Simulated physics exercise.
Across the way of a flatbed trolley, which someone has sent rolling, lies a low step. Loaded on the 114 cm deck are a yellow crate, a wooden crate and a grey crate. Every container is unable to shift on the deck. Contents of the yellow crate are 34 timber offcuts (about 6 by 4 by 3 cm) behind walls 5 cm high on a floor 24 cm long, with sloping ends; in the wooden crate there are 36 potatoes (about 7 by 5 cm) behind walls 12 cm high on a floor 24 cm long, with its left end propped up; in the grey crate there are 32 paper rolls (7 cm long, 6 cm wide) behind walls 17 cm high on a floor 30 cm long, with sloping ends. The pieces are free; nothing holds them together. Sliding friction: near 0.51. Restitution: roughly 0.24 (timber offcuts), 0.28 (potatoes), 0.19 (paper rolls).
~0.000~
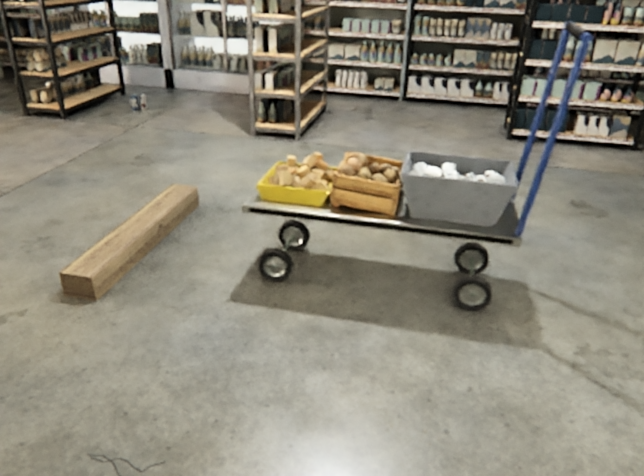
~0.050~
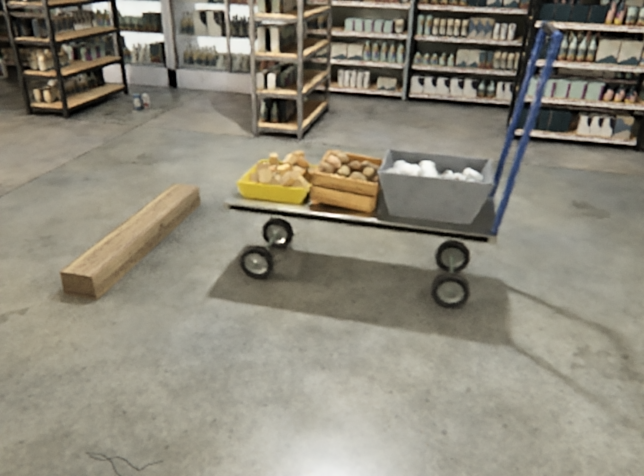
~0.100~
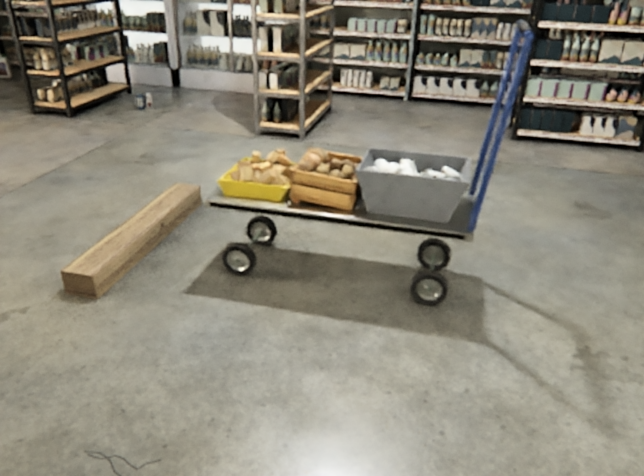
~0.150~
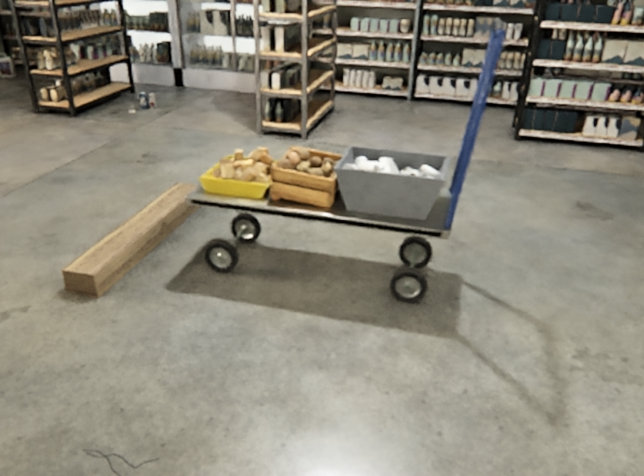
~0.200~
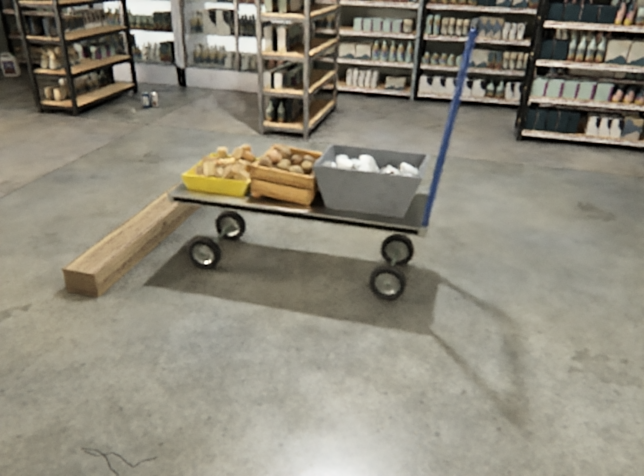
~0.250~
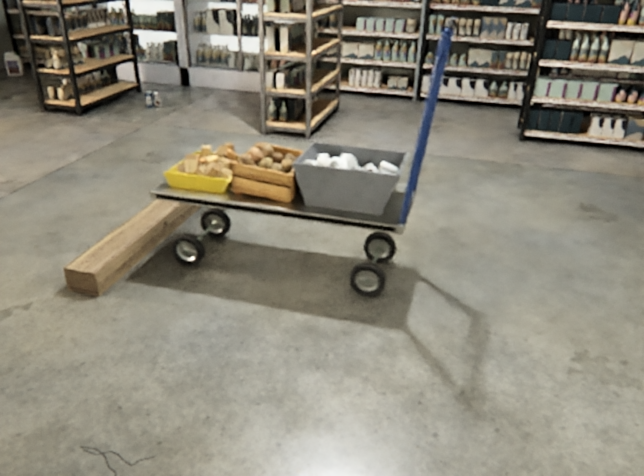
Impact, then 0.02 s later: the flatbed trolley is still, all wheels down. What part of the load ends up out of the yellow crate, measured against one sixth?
More than one out of six get out.
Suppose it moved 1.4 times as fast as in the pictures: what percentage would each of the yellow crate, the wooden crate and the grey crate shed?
Then the yellow crate sheds 40 per cent, the wooden crate 10 per cent, and the grey crate 10 per cent.
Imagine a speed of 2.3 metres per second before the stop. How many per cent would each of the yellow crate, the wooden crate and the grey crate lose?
Yellow crate 40 %, wooden crate 10 %, grey crate 0 %.
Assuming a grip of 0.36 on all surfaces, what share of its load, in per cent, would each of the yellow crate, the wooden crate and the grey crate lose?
In that setup yellow crate sheds 20 percent, wooden crate sheds 0 percent, and grey crate sheds 0 percent.
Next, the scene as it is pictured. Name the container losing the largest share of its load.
It's the yellow crate.
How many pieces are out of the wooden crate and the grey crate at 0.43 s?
Estimated count: Wooden crate around 0, grey crate around 0.
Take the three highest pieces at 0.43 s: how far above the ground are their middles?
Their middles average near 60 cm high.
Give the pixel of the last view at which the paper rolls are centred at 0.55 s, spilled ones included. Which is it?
Centre approx. at (304, 174).
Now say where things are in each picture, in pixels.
In the first picture (we follow the rim corner now nearest the camera; the camera moves round a little), yellow crate at (326, 192); grey crate at (515, 186); 61 cm still to roll; nothing out yet.
The second picture shows yellow crate at (305, 189); grey crate at (491, 184); 52 cm still to roll.
The third picture shows yellow crate at (285, 187); grey crate at (467, 182); 43 cm still to roll.
The fourth picture shows yellow crate at (265, 185); grey crate at (443, 180); 34 cm still to roll.
The fifth picture shows yellow crate at (246, 182); grey crate at (420, 177); 25 cm still to roll.
The sixth picture shows yellow crate at (227, 180); grey crate at (397, 175); 16 cm still to roll; nothing out yet.
After 0.33 s, contact.
After 0.43 s, 3 of 34 out of the yellow crate, 0 of 36 out of the wooden crate and 0 of 32 out of the grey crate.
After 0.55 s, 9 of 34 out of the yellow crate, 0 of 36 out of the wooden crate and 0 of 32 out of the grey crate.
After 0.78 s, 10 of 34 out of the yellow crate, 0 of 36 out of the wooden crate and 0 of 32 out of the grey crate.
Outcome (at 1.28 s), 11 of 34 out of the yellow crate, 0 of 36 out of the wooden crate and 0 of 32 out of the grey crate. Asked share, 11 of 34, 32 per cent.
